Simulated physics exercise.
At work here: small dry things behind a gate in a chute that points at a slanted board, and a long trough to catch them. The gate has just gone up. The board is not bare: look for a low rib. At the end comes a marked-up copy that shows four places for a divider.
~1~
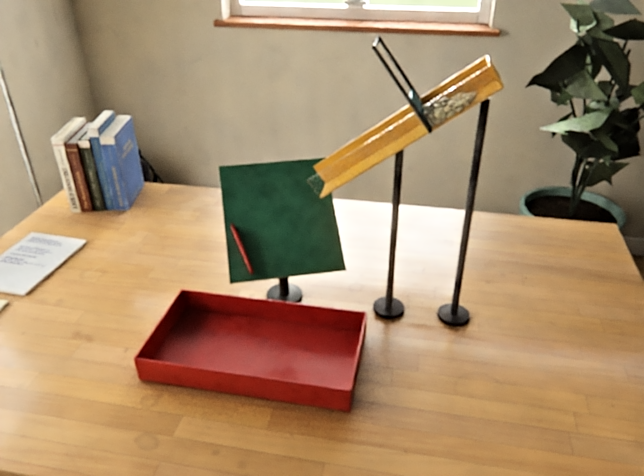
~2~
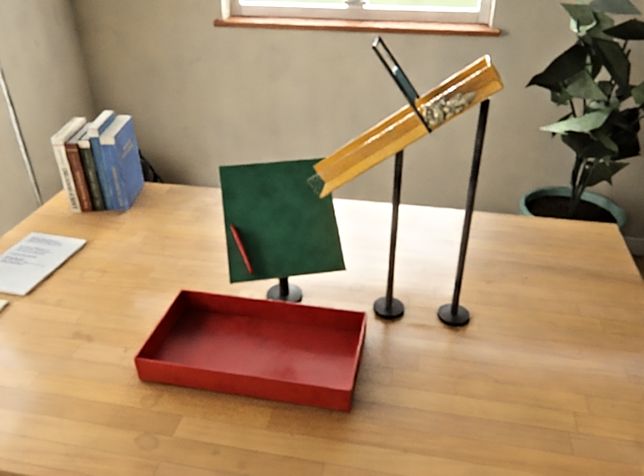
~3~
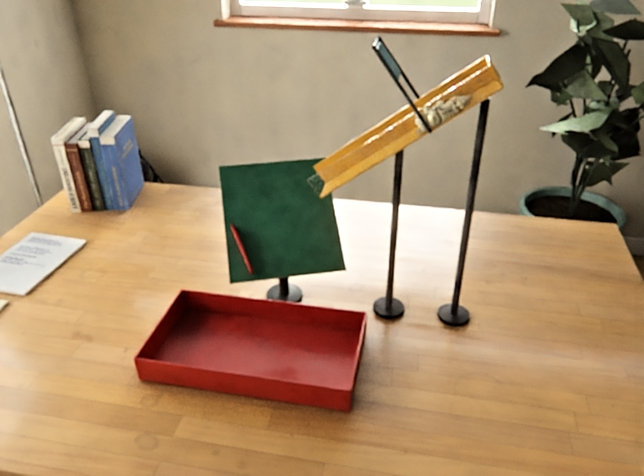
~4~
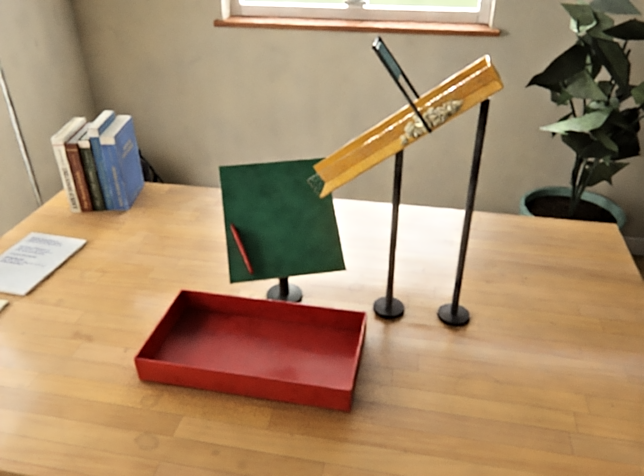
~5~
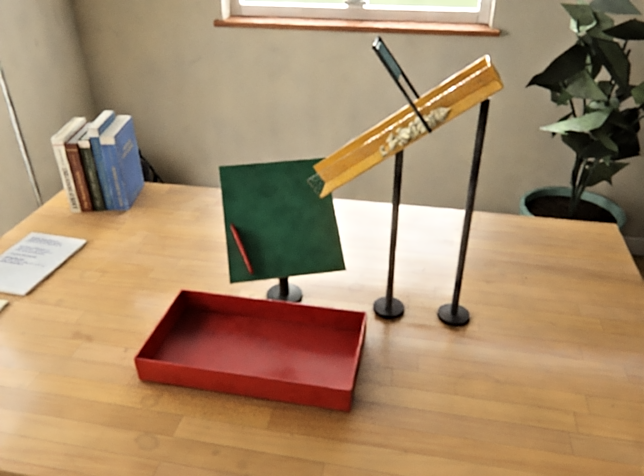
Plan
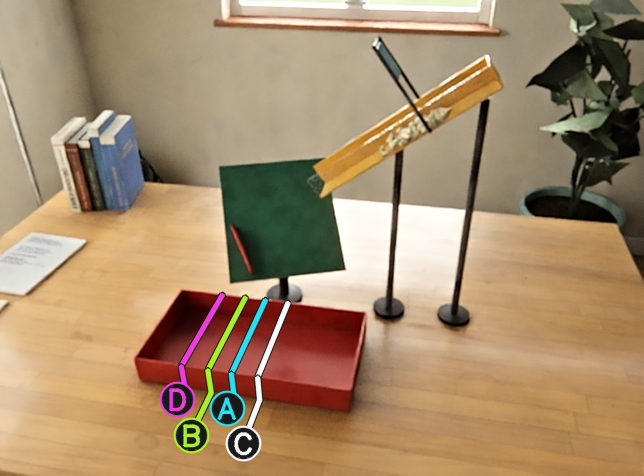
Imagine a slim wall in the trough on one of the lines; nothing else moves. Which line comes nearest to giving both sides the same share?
I would pick line C.
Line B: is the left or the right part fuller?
The right side.
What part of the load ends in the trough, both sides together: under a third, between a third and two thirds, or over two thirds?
Over two thirds.
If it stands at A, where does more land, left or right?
Right.
On the marked copy, line A crosses the front rim at (231, 372); line B crosses the front rim at (208, 369); line C crosses the front rim at (257, 376); line D crosses the front rim at (181, 365).
For line A, of what is caught, none on the left of the divider, all on the right.
For line B, of what is caught, none on the left of the divider, all on the right.
For line C, of what is caught, about half on the left of the divider, about half on the right.
For line D, of what is caught, none on the left of the divider, all on the right.
